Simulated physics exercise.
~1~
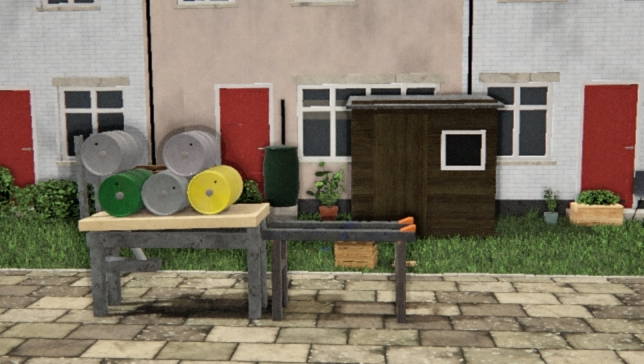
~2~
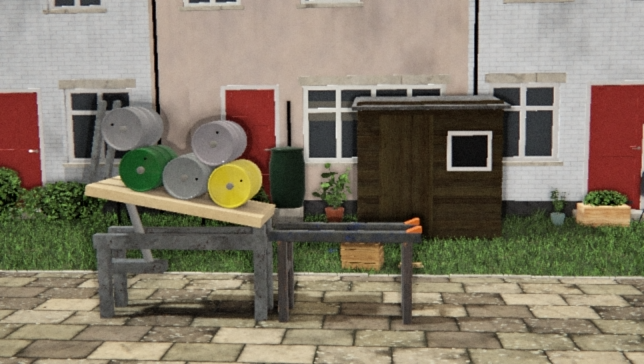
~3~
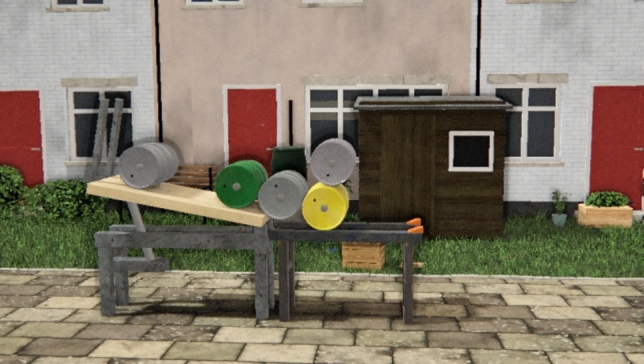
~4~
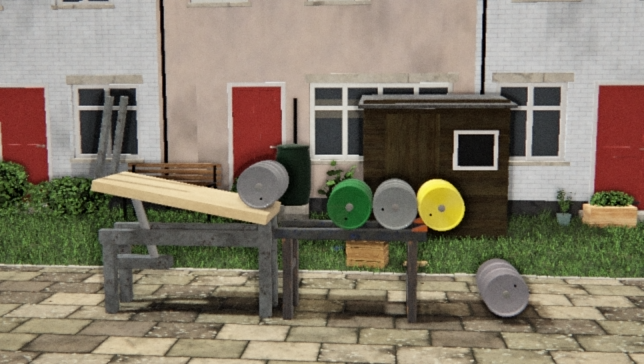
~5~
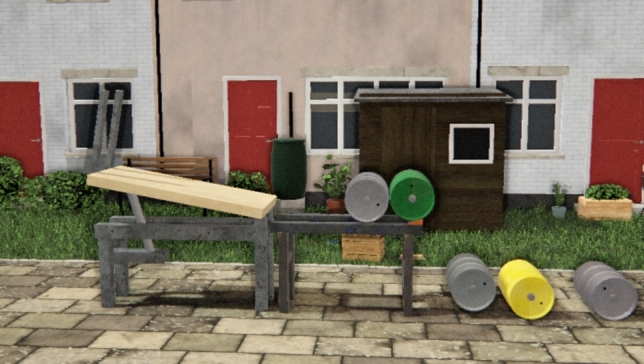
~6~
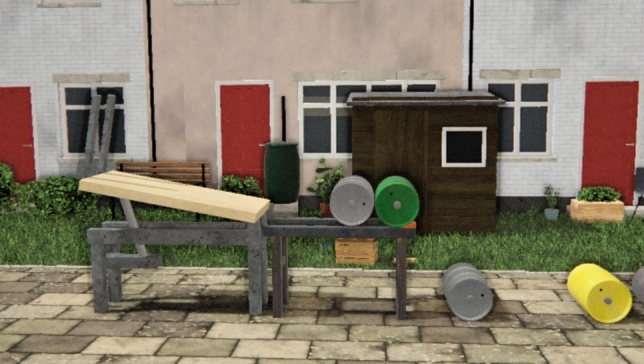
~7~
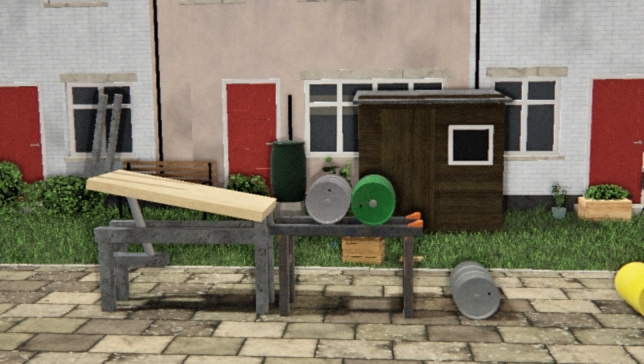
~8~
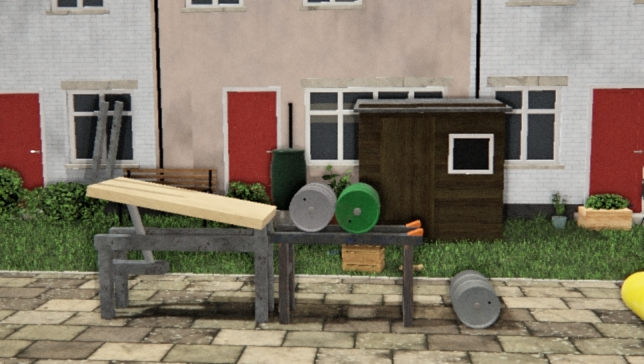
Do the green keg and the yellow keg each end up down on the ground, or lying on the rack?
The yellow keg goes over the end of the rack and ends down on the ground. The green keg rolls back from the end and is on the rack at the close.
Five kegs rolling down a tilting deck onto a rack, three dropping off its end, green and one grey staying aboard.
